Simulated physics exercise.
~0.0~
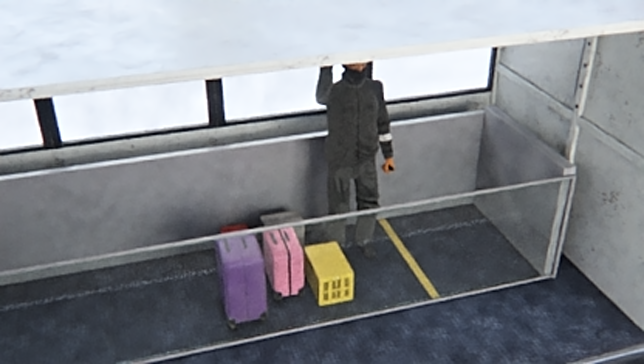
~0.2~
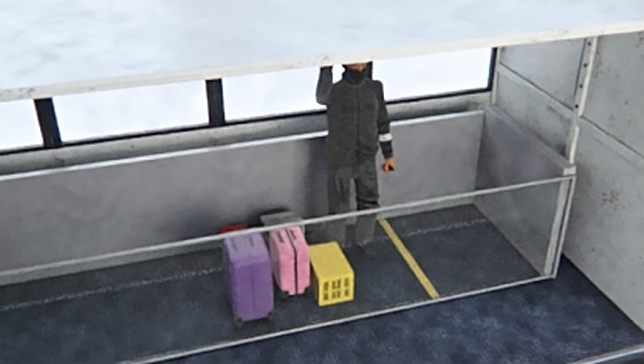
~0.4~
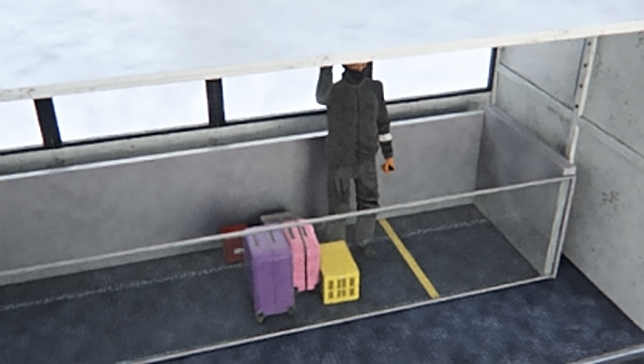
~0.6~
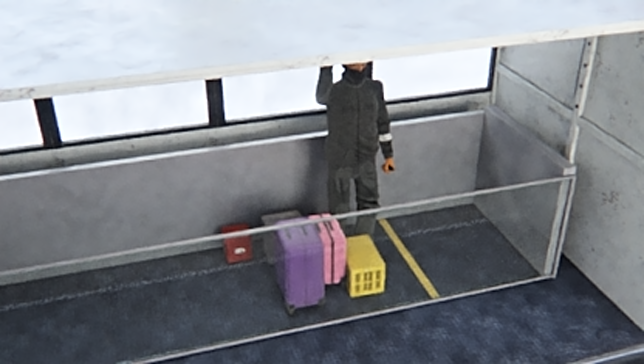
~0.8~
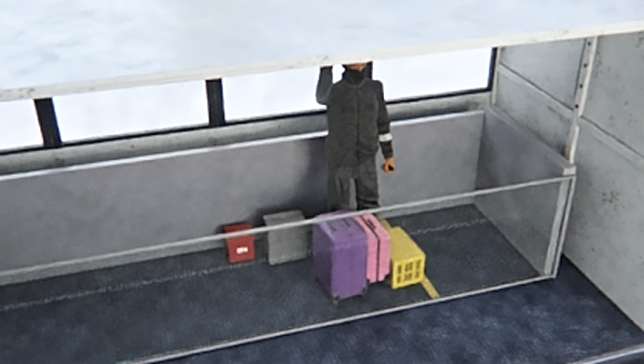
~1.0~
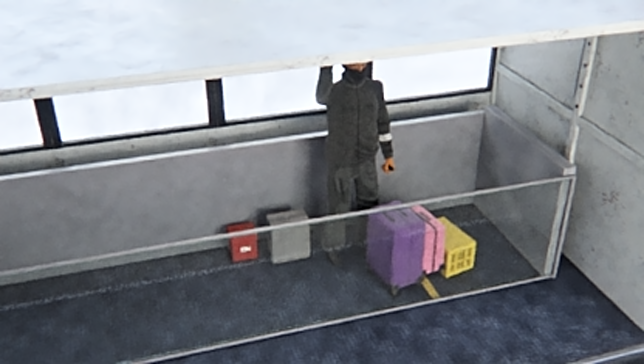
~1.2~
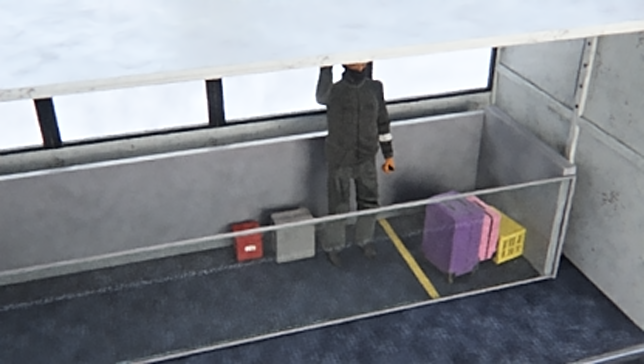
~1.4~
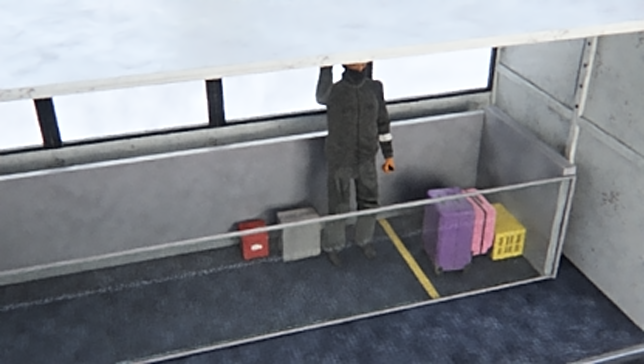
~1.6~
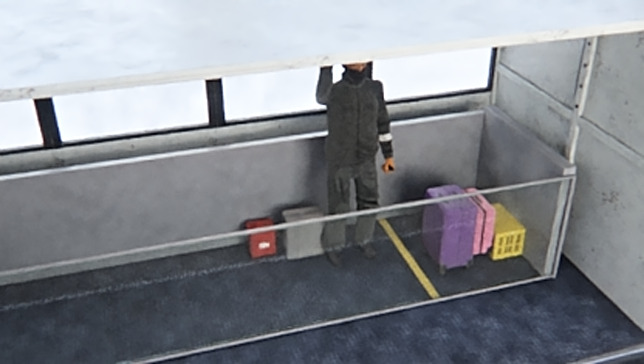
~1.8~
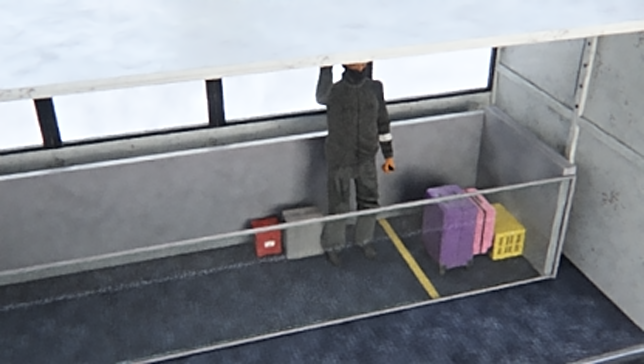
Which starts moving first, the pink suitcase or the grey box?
The pink suitcase starts moving first. The grey box only begins to shift later, once the suitcase has travelled well to the right.
